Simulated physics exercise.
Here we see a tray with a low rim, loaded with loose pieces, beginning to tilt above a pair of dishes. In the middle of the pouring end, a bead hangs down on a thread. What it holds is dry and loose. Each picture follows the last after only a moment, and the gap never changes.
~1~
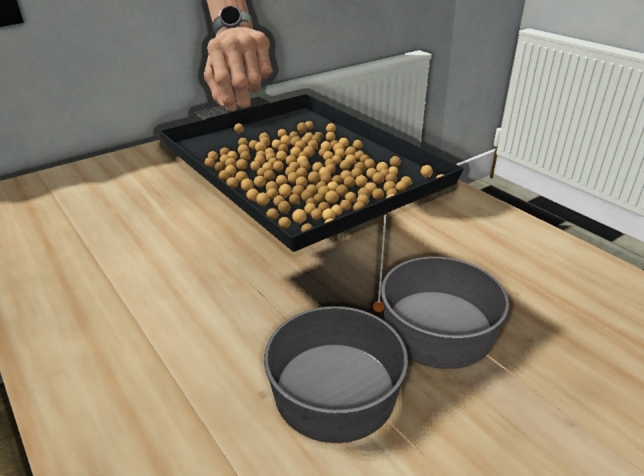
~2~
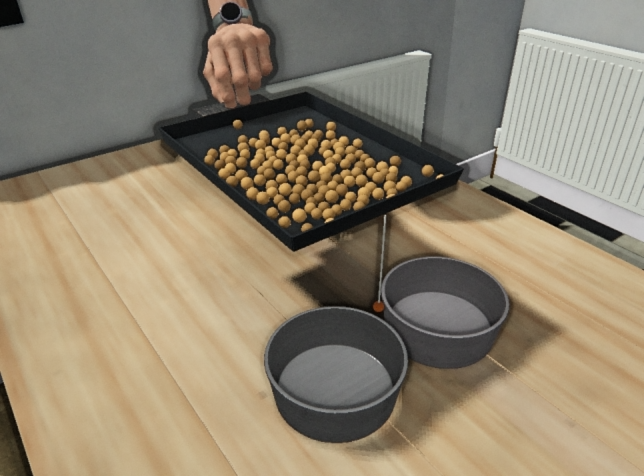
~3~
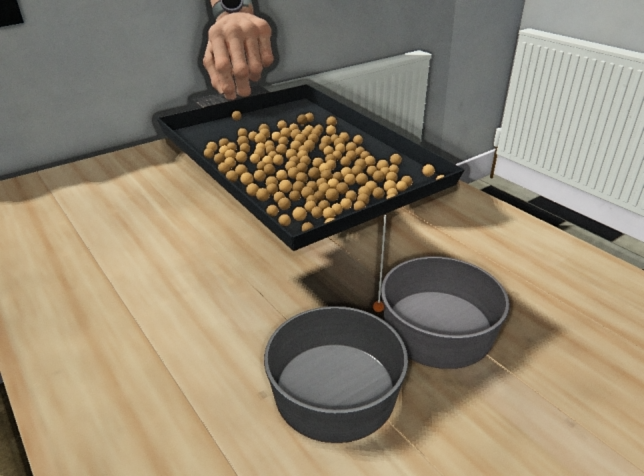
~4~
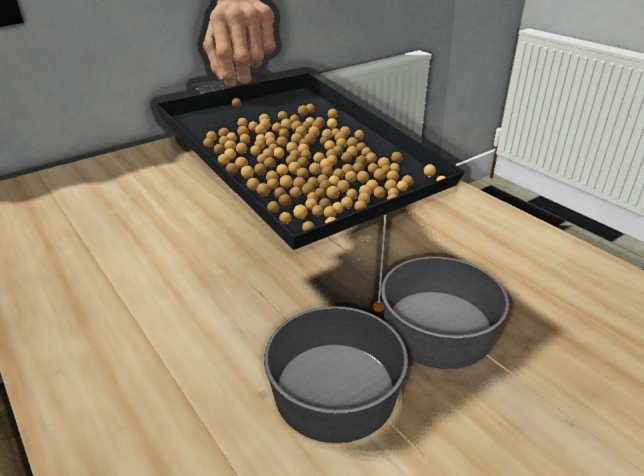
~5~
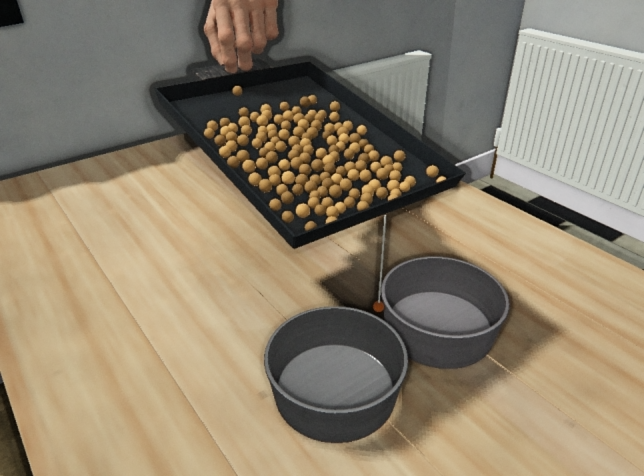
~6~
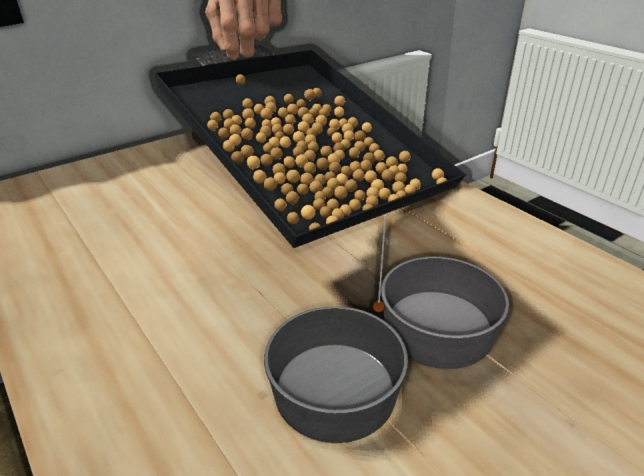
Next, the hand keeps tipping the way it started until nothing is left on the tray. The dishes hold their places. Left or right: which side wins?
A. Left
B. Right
Right.
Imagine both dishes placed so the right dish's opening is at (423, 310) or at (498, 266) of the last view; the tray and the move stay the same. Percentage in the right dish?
Trial 1: 70 percent; trial 2: 10 percent.
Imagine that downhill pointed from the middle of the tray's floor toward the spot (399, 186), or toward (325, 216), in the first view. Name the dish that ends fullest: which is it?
The first tilt favours the dish to the right, the second the dish to the left.
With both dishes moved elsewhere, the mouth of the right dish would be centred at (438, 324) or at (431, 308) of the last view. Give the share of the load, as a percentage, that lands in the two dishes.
Close to 80 in a hundred, followed by close to 80 in a hundred.
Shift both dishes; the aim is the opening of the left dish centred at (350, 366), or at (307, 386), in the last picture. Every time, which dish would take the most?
The dish to the right; the dish to the right.
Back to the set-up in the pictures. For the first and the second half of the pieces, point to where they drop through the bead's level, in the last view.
(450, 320) first, (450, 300) later.
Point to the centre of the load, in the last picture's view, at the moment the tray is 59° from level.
Centre estimate: (383, 166).
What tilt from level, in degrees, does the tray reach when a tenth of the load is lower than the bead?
80 degrees.
Just after the last frame, tray tipped steeply; almost all on the tray; just a few in the right dish; just a few outside both.
A moment on, tray tipped right over; about a tenth on the tray; roughly a quarter in the left dish; roughly half in the right dish; roughly a quarter outside both; about a tenth in the air.
Further on, tray tipped past a quarter turn; roughly a quarter in the left dish; roughly half in the right dish; roughly a quarter outside both.
When it is over, tray tipped past a quarter turn; roughly a quarter in the left dish; roughly half in the right dish; roughly a quarter outside both.
